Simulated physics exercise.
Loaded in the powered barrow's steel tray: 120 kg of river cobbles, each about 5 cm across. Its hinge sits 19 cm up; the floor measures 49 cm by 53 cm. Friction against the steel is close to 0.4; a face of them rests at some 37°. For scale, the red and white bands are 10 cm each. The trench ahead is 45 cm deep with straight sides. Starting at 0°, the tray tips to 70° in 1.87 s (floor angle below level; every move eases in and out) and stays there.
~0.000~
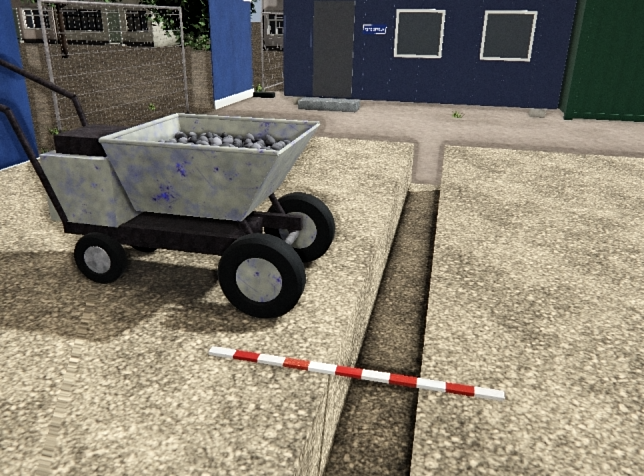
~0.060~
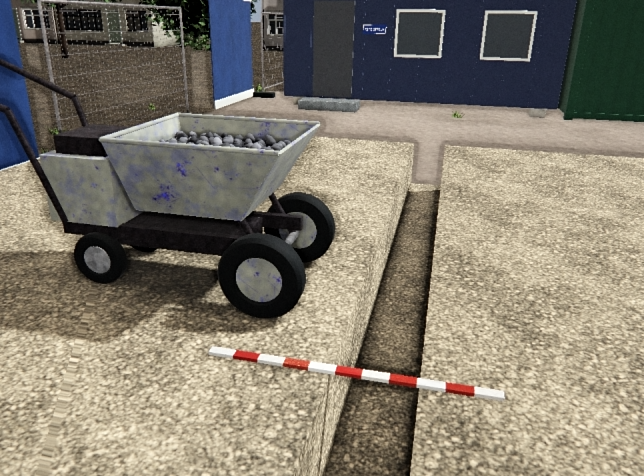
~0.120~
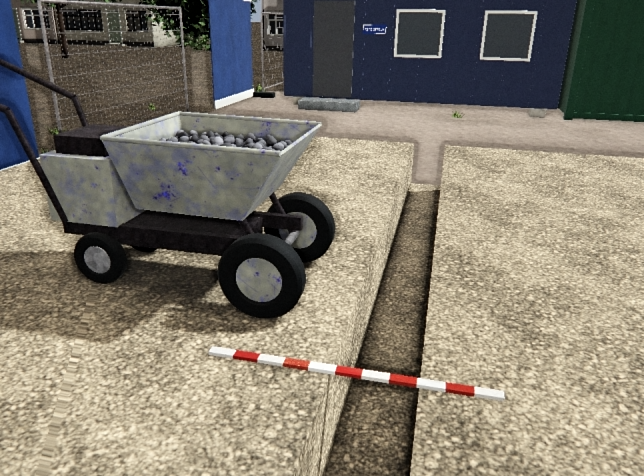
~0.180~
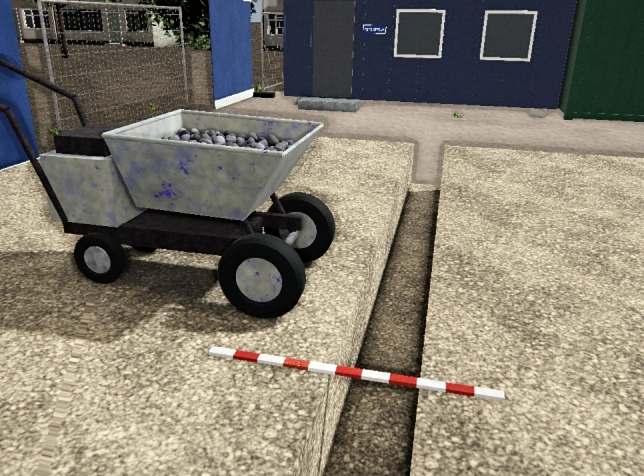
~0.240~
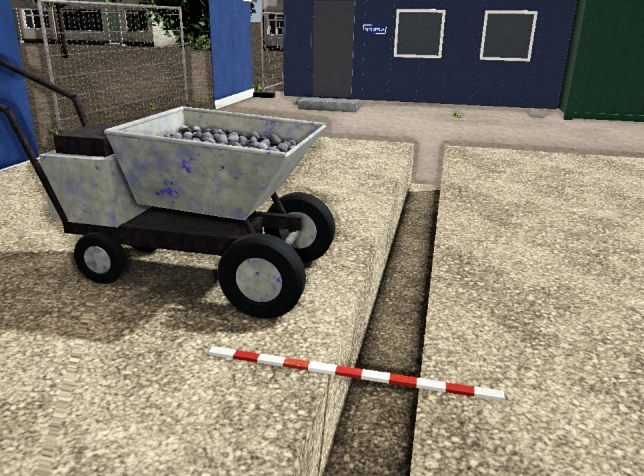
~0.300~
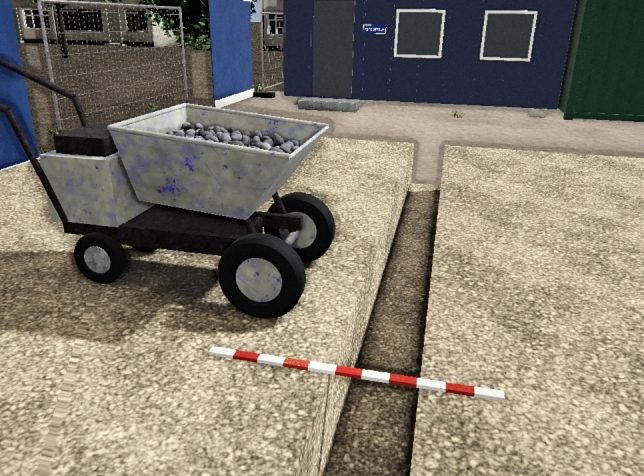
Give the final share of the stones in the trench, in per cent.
About 56 per cent.
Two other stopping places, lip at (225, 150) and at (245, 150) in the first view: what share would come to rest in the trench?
About 90 and 85 per cent.
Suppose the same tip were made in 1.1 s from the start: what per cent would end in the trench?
Then about 45 per cent.
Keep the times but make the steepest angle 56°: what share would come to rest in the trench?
In that case some 15 per cent.
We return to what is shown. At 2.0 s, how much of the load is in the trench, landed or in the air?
About 10 per cent by then.
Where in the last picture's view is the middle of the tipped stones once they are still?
Around (414, 361).
After 1.4 s the floor is at 59°; 100 % in the tray; the foremost stones are at (379, 225).
After 2.0 s the floor is at 70°; 75 % in the tray, 9 % in the trench, 15 % past the trench; the foremost stones are at (503, 308).
After 2.3 s the floor is at 70°; 47 % in the tray, 22 % in the trench, 31 % past the trench; the foremost stones are at (568, 315).
After 4.3 s the floor is at 70°; 8 % in the tray, 56 % in the trench, 36 % past the trench; the foremost stones are at (608, 333).
